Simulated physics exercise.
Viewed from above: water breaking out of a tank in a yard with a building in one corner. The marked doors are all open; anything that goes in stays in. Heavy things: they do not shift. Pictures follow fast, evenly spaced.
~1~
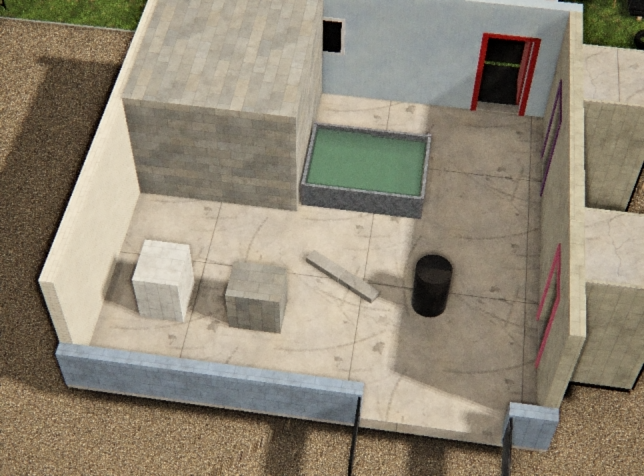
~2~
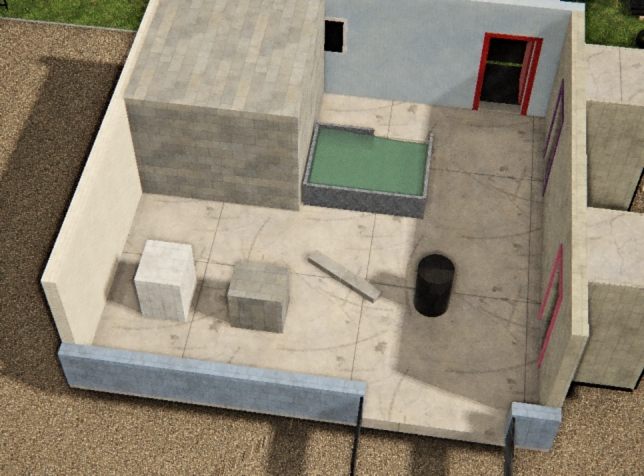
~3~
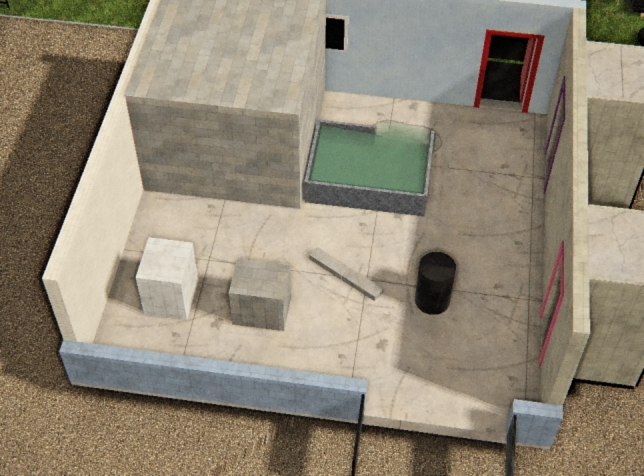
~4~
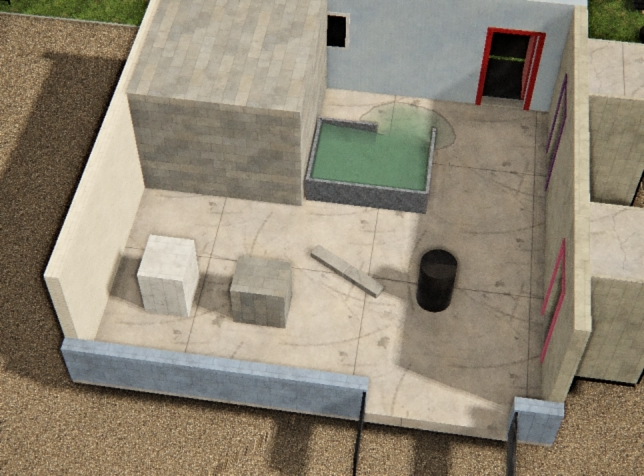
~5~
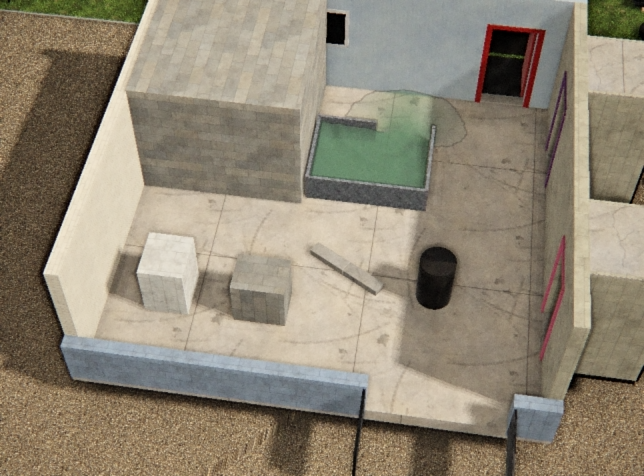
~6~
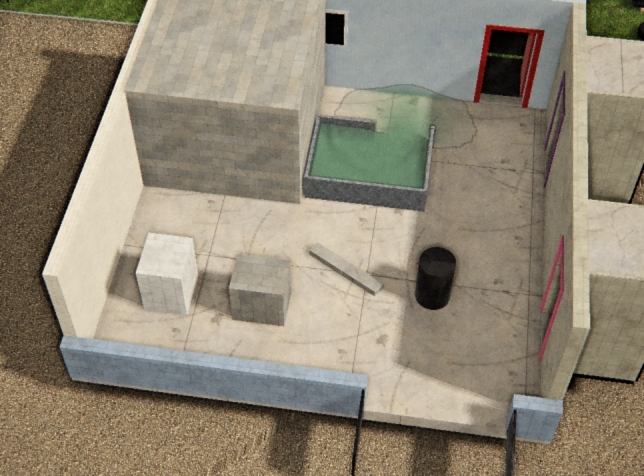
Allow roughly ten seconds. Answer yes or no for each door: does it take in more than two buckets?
Red door: Yes; pink door: No; purple door: Yes.
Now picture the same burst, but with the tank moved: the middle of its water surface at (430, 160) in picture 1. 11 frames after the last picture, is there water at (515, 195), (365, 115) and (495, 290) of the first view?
Spared, soaked, spared.
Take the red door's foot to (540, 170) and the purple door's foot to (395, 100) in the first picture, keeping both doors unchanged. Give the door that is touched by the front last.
Last: The door marked pink.
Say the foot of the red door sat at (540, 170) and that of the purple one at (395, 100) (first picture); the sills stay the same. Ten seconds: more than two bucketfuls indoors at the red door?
For the red door, it tops it.
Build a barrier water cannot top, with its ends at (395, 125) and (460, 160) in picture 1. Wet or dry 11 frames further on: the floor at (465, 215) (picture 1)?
Submerged.
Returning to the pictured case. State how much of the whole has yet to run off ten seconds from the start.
I'd put it near 78 %.
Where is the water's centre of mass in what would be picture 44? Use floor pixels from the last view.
I'd place it roughly at (422, 166).
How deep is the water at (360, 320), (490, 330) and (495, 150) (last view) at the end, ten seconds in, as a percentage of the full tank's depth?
Going in order, roughly 2, 6 and 8 %.
A moment on, water covers 10 % of the floor; the red door wet at the sill, nothing in, the pink door not reached, the purple door not reached.
Next, water covers 15 % of the floor; the red door under two buckets in, the pink door not reached, the purple door not reached.
Then, water covers 20 % of the floor; the red door over two buckets in, the pink door not reached, the purple door under two buckets in.
Later, water covers 40 % of the floor; the red door over two buckets in, the pink door wet at the sill, nothing in, the purple door over two buckets in.
In the end, water covers 55 % of the floor; the red door far over two buckets in, the pink door wet at the sill, nothing in, the purple door far over two buckets in.
